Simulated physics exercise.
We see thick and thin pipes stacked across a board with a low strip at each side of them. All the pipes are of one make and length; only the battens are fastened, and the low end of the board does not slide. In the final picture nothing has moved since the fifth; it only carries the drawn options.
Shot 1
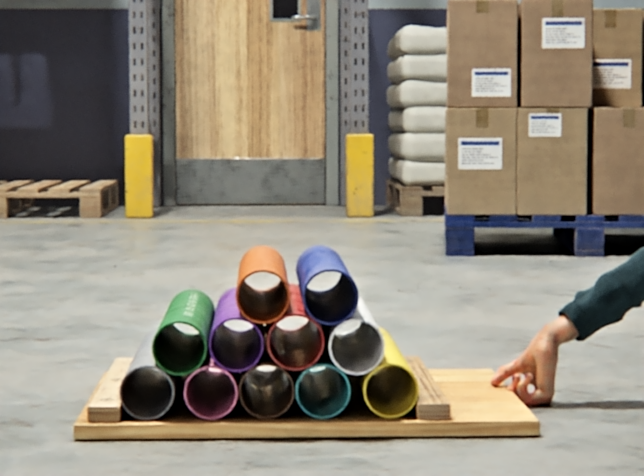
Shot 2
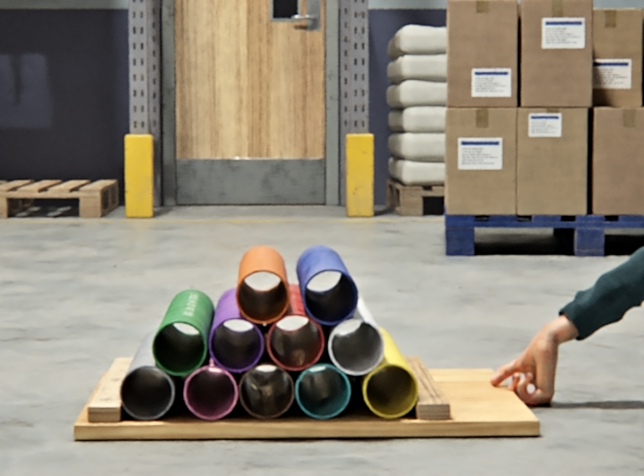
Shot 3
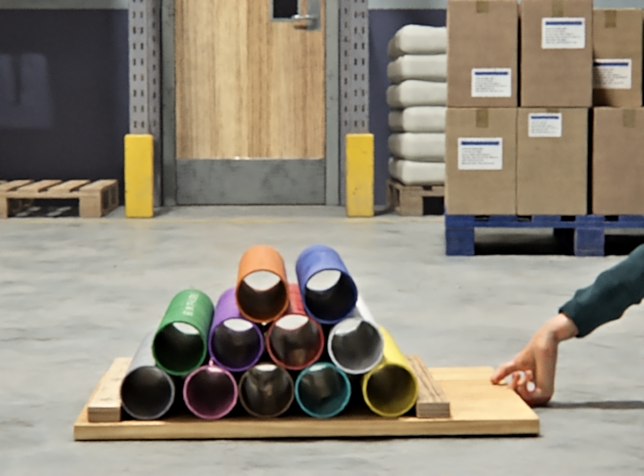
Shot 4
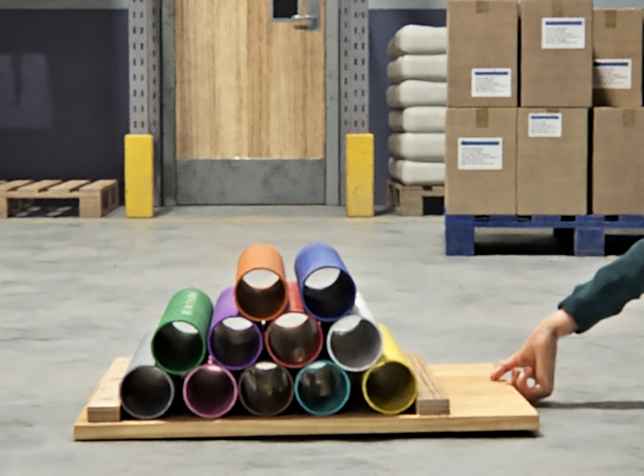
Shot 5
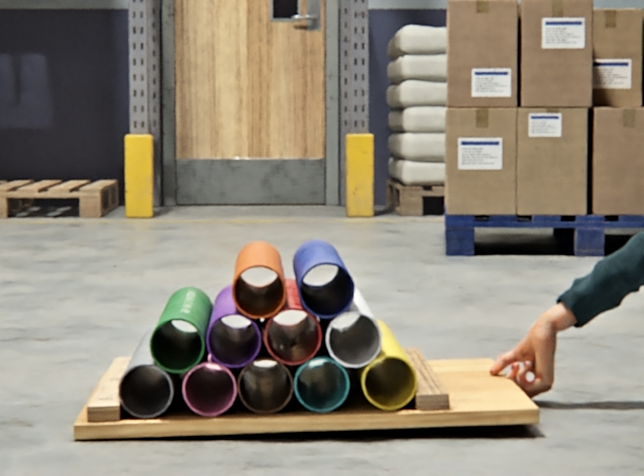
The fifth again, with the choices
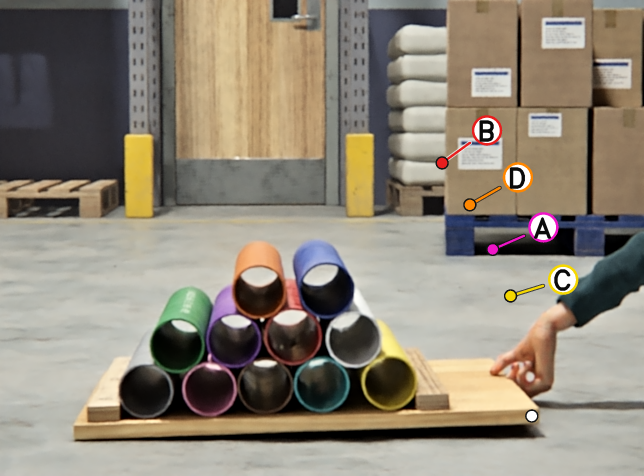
In a warehouse, colourful pipes sat stacked in a pyramid on a wooden board while a hand gripped its right end, held still at first, then raised that end slightly.
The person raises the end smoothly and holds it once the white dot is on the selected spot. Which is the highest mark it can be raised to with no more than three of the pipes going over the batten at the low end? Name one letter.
Mark A is as high as it can go.
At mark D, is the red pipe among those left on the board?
No, with D.
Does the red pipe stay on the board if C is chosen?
The red pipe: Yes.
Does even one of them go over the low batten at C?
No.
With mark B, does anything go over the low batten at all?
Yes, at B.
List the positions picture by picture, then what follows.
The first picture shows yellow pipe (391, 390); red pipe (296, 342); purple pipe (237, 344).
The second picture shows purple pipe (237, 344); green pipe (180, 348).
The third picture shows board (303, 392); yellow pipe (391, 389); orange pipe (262, 296).
The fourth picture shows board (303, 390); grey pipe (146, 392); pink pipe (210, 391).
The fifth picture shows board (303, 387); grey pipe (145, 390); pink pipe (209, 389).
On the marked copy, A at (493, 249); B at (442, 163); C at (510, 296); D at (470, 205); the white dot at (532, 416).
With A. Early on, board at 15°.
Further on, board at 23°.
At the end, board at 23°, none over the low batten.
As for the rest, B eleven over the low batten; C none over the low batten; D six over the low batten.
